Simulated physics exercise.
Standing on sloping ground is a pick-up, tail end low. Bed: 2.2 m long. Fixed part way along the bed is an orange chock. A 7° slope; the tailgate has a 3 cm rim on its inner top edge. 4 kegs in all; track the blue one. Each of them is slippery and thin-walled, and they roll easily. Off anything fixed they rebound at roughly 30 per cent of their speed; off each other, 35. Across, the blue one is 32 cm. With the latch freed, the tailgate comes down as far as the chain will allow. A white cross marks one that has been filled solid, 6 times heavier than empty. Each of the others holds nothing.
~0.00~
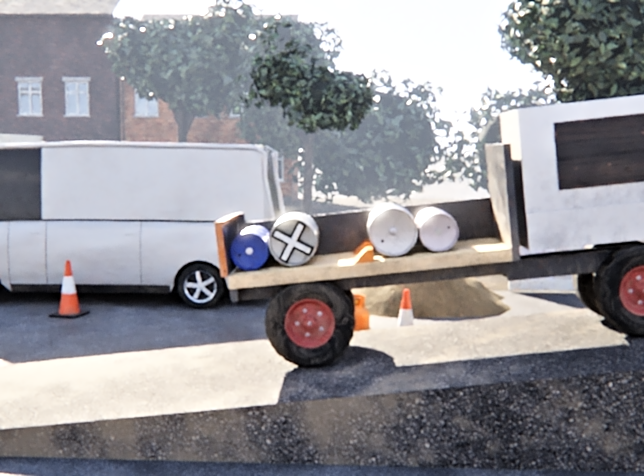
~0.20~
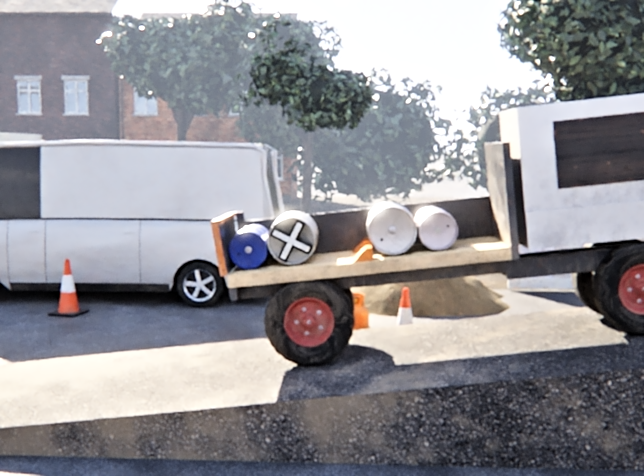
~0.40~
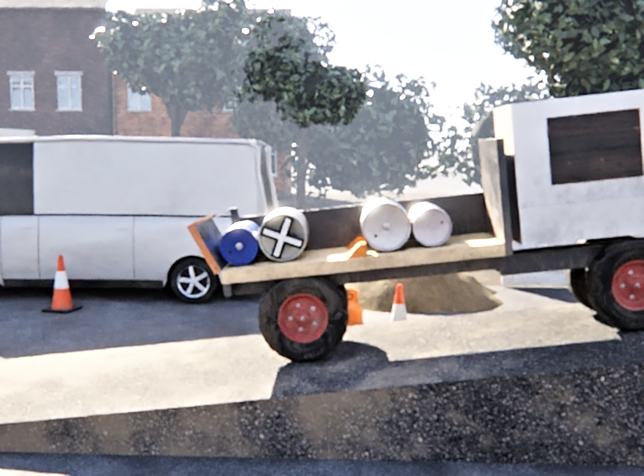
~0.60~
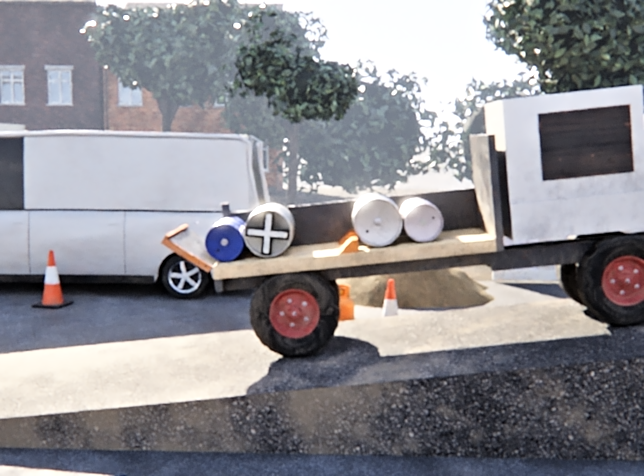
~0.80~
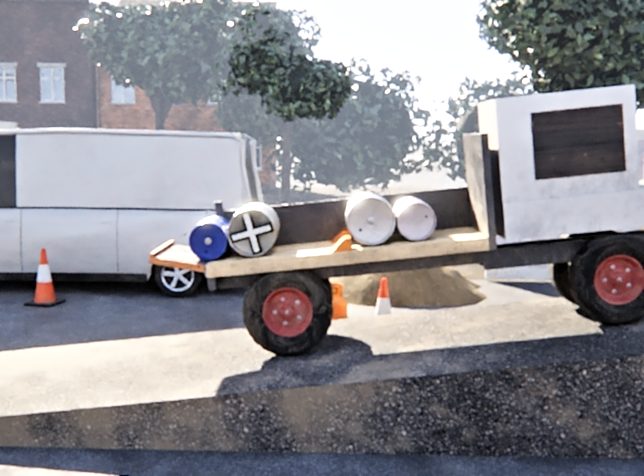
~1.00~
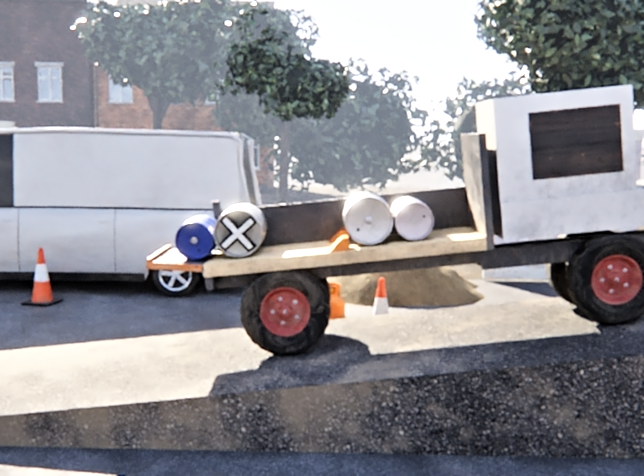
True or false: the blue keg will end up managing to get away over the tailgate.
True.
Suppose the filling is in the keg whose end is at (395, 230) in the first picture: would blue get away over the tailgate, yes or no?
With that change, blue: It does not happen.
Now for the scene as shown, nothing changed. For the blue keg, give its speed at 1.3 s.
Its speed is roughly 0.6 m/s.
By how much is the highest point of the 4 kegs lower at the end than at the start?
Drop: Approx. 0 centimetres.
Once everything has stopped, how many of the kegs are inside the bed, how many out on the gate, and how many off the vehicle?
Respectively 3, 0, 1.
By 1.3 s, blue is on the gate, 25 cm past the hinge, rolling left; 0 out so far.
By 1.5 s, blue is on the gate, 35 cm past the hinge, rolling left; 0 out so far.
By 1.8 s, blue is dropping off the gate; 1 out so far.
Finally (8.9 s), blue is off the vehicle; 1 out so far.
